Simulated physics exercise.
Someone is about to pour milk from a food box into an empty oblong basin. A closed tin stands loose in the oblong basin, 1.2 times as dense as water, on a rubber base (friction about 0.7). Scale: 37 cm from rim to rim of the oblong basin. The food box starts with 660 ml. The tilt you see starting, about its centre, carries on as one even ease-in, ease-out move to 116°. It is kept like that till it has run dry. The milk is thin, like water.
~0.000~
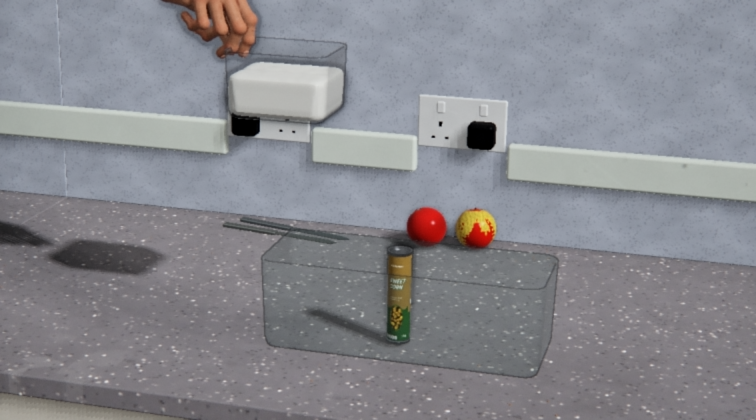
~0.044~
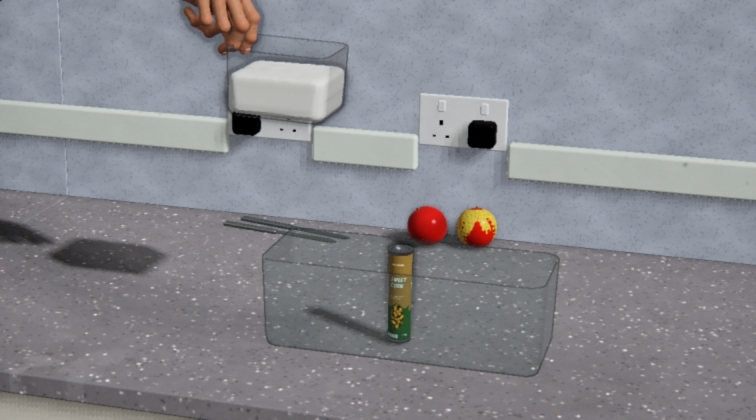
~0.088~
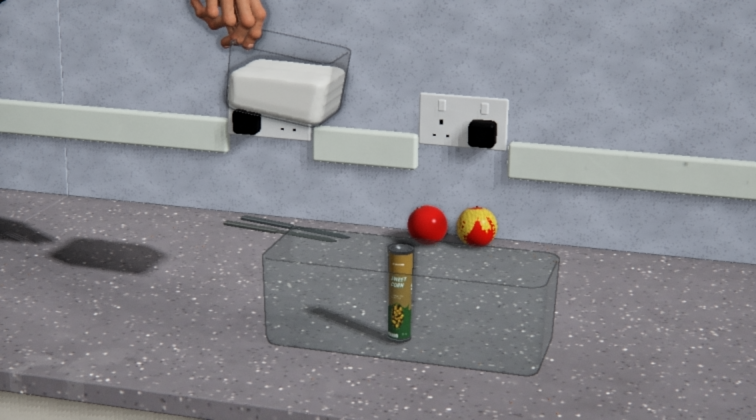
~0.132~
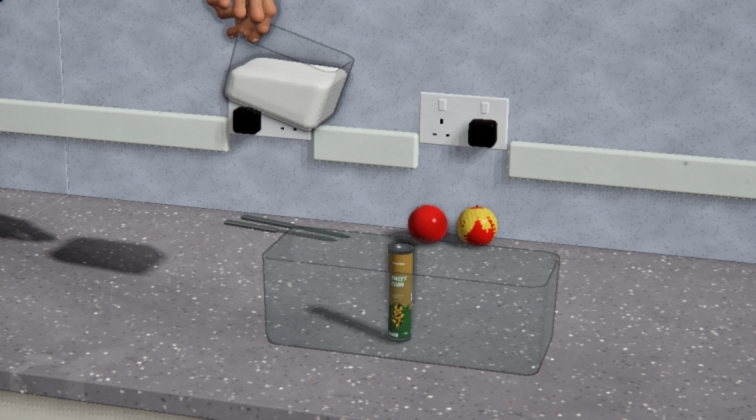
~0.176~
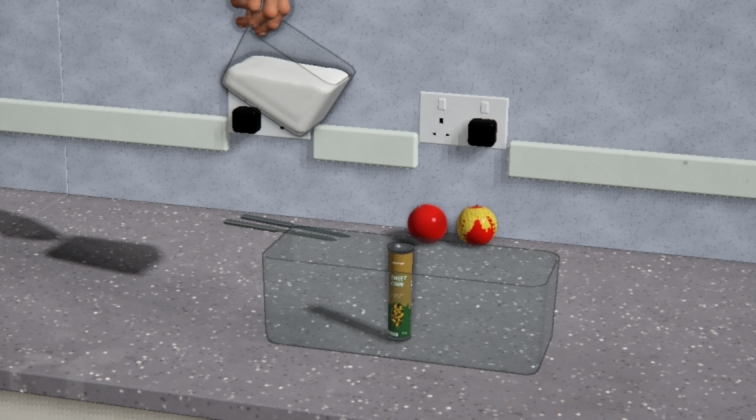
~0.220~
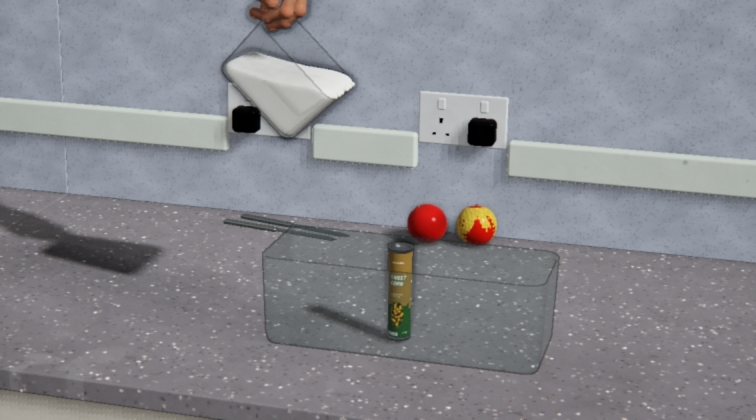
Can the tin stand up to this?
It falls.
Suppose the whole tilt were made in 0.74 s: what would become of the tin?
Then it stays up.
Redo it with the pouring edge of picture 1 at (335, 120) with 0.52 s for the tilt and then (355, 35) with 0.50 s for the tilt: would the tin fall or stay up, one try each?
First it remains upright; then it stays up.
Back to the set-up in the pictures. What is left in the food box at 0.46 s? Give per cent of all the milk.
Some 18 per cent.
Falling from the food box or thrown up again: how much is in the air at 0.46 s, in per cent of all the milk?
Near 68 in a hundred.
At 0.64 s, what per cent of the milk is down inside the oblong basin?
About 88 per cent.
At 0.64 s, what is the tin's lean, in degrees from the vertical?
It is at some 5°.
By 0.46 s the tilt is 112° and 18 per cent is still to pour; the tin stands where it began.
By 0.64 s the tilt is 116° and 2 per cent is still to pour; the tin leans 5°.
By 0.82 s the tilt is 116° and 0 per cent is still to pour; the tin leans 31°.
By 1.02 s the tilt is 116° and 0 per cent is still to pour; the tin lies on its side.
At rest the tin lies on its side.
